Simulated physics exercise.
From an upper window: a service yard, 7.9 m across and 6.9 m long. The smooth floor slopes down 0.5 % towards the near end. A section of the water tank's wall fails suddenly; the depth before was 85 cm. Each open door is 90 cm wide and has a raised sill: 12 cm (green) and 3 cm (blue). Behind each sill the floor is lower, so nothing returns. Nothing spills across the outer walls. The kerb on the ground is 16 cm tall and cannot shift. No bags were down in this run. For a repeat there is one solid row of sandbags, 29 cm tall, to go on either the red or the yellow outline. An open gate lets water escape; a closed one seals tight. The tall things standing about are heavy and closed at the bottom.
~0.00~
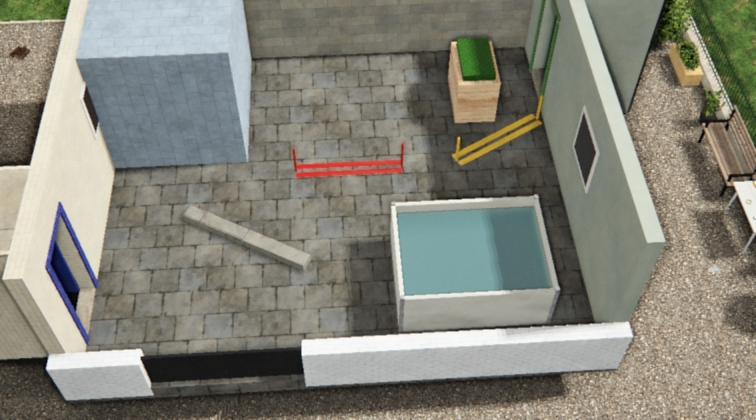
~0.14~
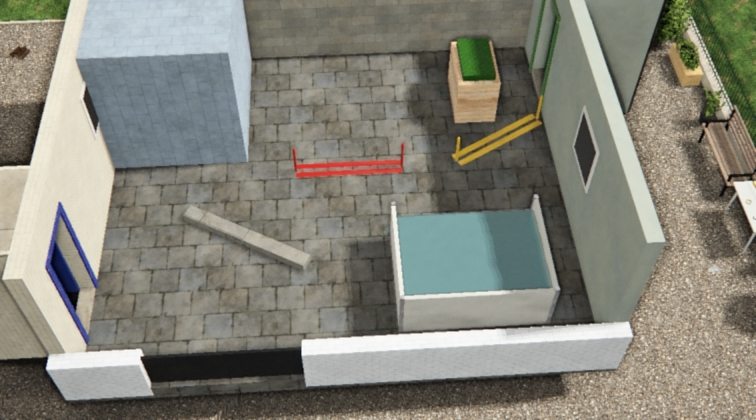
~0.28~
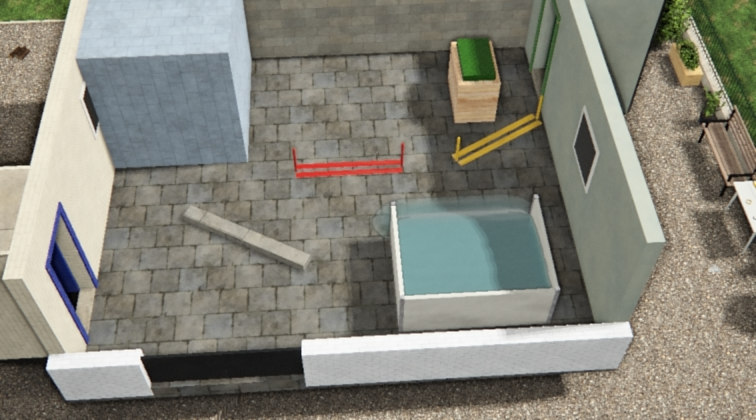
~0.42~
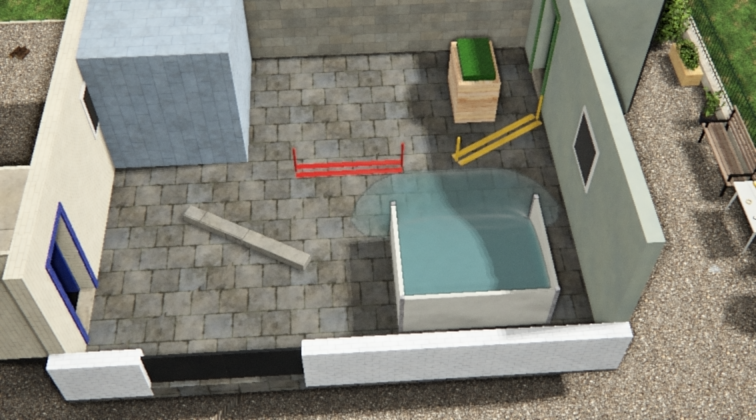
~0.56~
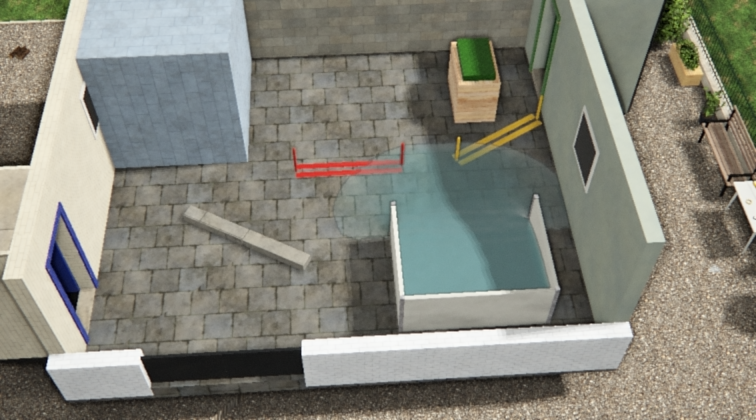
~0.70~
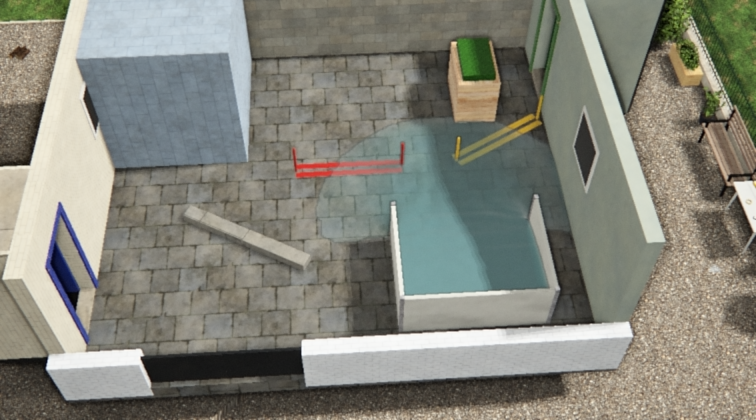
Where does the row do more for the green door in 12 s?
The yellow mark.
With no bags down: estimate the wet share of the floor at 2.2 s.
Some 50 per cent of it.
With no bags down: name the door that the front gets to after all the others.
It is the blue one.
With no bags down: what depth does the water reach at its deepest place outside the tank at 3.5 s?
About 38 cm.
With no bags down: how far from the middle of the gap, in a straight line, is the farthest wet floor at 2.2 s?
Roughly 5.8 m.
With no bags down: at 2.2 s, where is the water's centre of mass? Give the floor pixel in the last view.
Around (436, 157).
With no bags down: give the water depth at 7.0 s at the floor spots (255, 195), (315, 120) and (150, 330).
In that order: 7, 10 and 0 cm.
After 1.4 s water covers 45 % of the floor and is deepest (46 cm) near (461, 130) in the run without bags; in at the green door, 0 L with no bags, 0 L with the row on red, 0 L on yellow.
After 2.2 s water covers 50 % of the floor and is deepest (42 cm) near (474, 50) in the run without bags; in at the green door, 28 L with no bags, 35 L with the row on red, 0 L on yellow.
After 3.5 s water covers 50 % of the floor and is deepest (38 cm) near (260, 59) in the run without bags; in at the green door, 46 L with no bags, 62 L with the row on red, 5 L on yellow.
After 7.0 s water covers 80 % of the floor and is deepest (26 cm) near (382, 360) in the run without bags; in at the green door, 85 L with no bags, 102 L with the row on red, 30 L on yellow.
After 12.0 s water covers 100 % of the floor and is deepest (16 cm) near (571, 261) in the run without bags; in at the green door, 85 L with no bags, 102 L with the row on red, 31 L on yellow.
